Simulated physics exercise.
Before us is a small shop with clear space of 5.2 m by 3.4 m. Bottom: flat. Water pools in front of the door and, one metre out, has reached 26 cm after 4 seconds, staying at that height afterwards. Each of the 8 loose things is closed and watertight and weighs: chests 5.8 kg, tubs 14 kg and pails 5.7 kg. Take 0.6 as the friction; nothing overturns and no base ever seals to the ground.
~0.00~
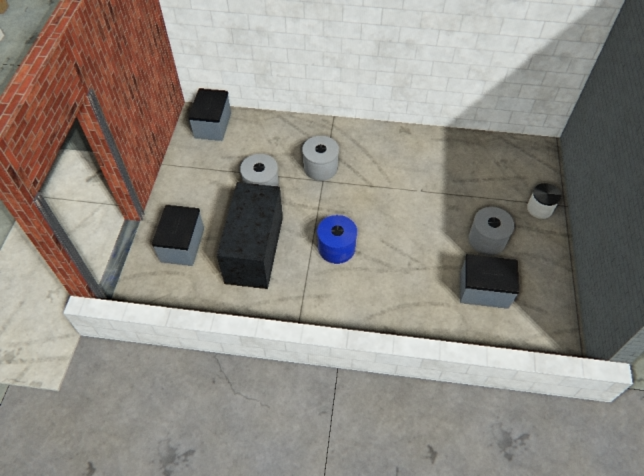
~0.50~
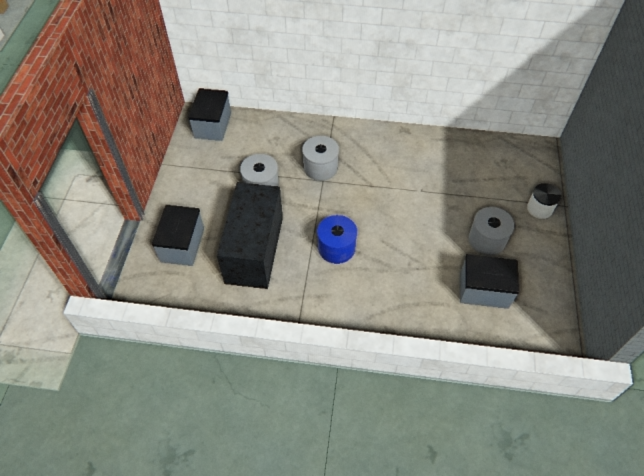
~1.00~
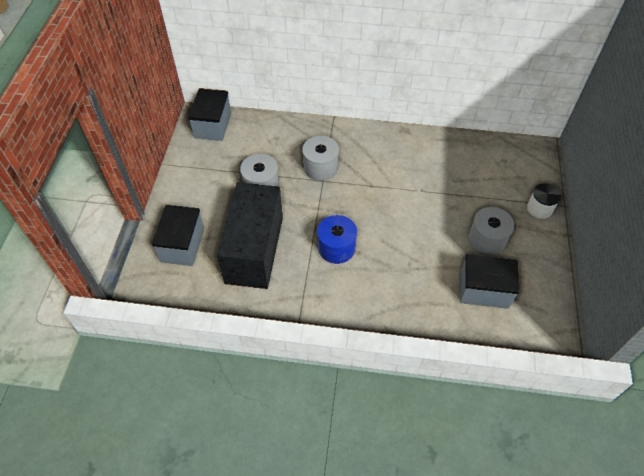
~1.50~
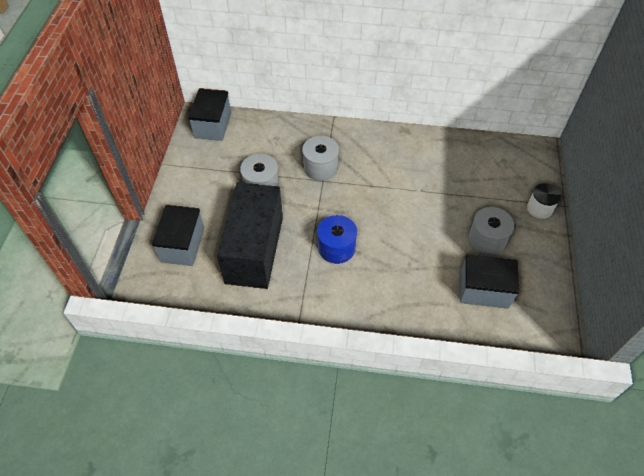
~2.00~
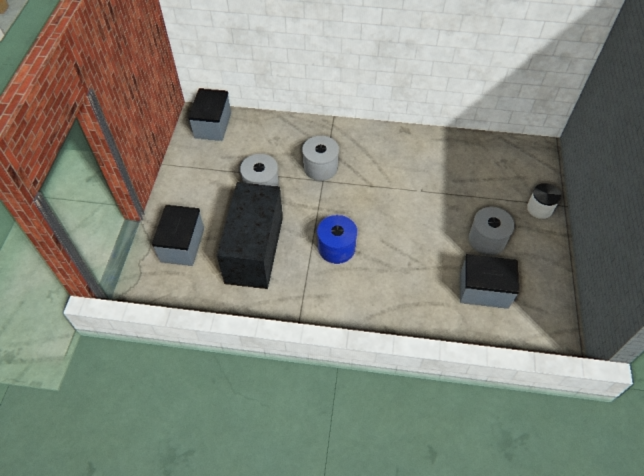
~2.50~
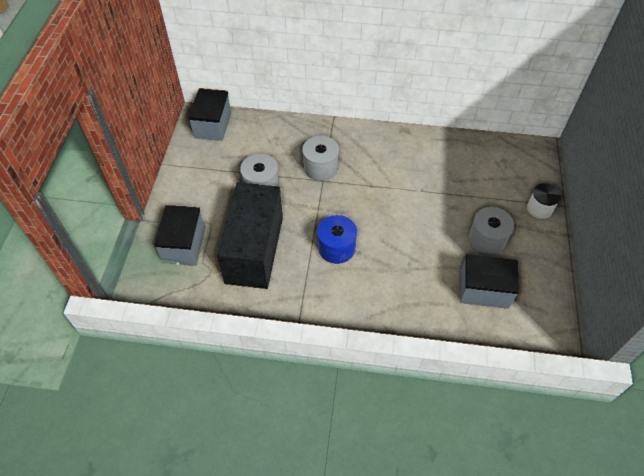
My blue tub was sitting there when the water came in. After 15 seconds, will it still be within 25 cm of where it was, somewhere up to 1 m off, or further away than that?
Shifts somewhat.
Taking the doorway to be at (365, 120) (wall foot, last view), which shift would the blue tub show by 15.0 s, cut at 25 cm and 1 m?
In that case the blue tub would have gone a great distance.
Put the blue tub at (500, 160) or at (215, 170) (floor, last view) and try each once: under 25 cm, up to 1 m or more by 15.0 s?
Try one - it is pushed slightly; try two - it is pushed slightly.
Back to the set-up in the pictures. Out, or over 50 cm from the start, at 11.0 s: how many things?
The count is 4.
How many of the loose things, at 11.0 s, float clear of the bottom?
I'd say 5 of them.
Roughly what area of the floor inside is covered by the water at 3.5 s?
3.0 m2.
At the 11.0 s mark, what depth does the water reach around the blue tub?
Near 5 cm deep.
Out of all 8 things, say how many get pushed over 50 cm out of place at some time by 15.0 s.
Count: 6.
After 3.5 s the blue tub is near (337, 231), 0.0 m from its start, aground; 1 afloat.
After 6.8 s the blue tub is near (337, 231), 0.0 m from its start, aground; 3 afloat.
After 11.0 s the blue tub is near (337, 231), 0.0 m from its start, aground; 5 afloat.
After 15.0 s the blue tub is near (299, 218), 0.5 m from its start, afloat; 8 afloat.
